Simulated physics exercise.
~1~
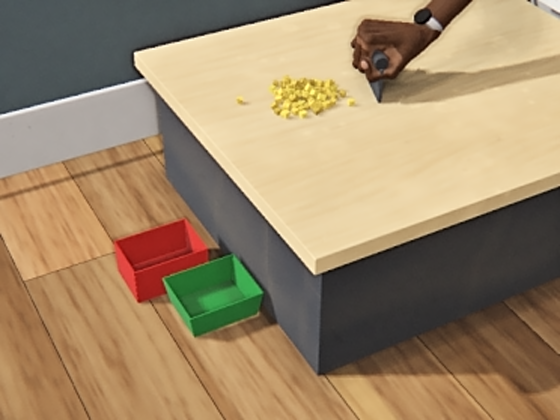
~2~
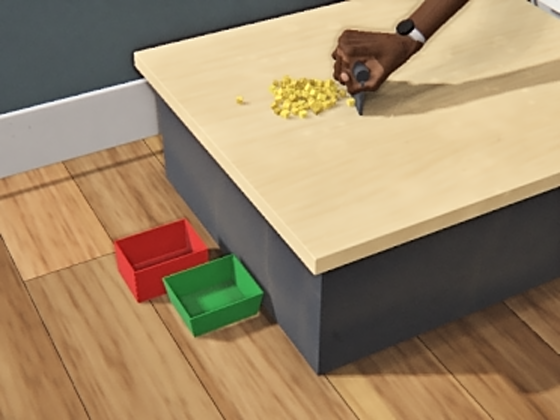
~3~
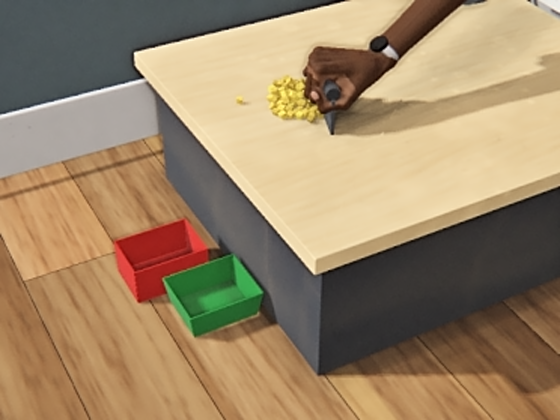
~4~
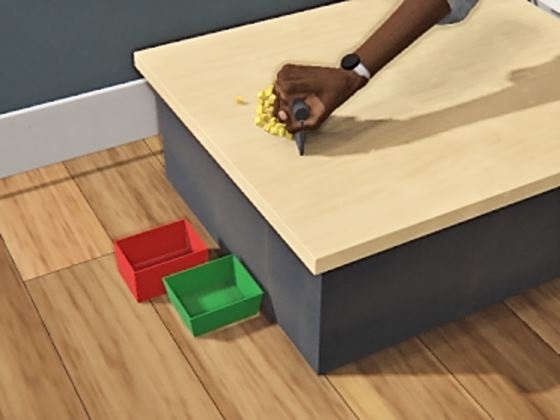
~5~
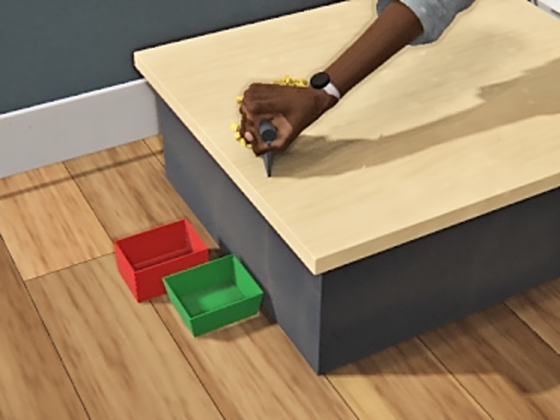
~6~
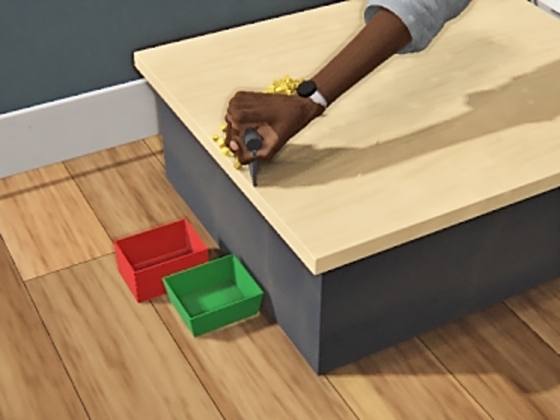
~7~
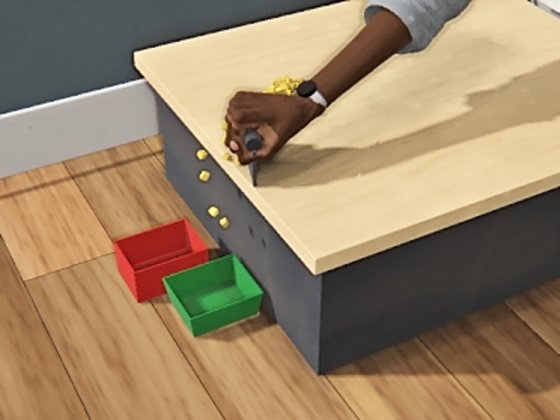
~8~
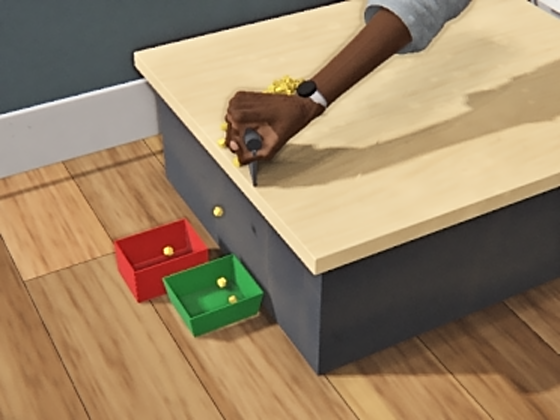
A hand with a dark watch and grey sleeve grips a small dark scraper on a pale wooden tabletop with dark sides, seen from above at an angle. A heap of yellow cheese cubes lies near the far side, while a red tin and a green tin sit side by side on the wooden floor at left. The hand slides the scraper left and toward the viewer, pushing cubes toward the left edge, then stops there. A few cubes tumble over the side. Some land in the red and green tins, one is still falling, and most remain on top.
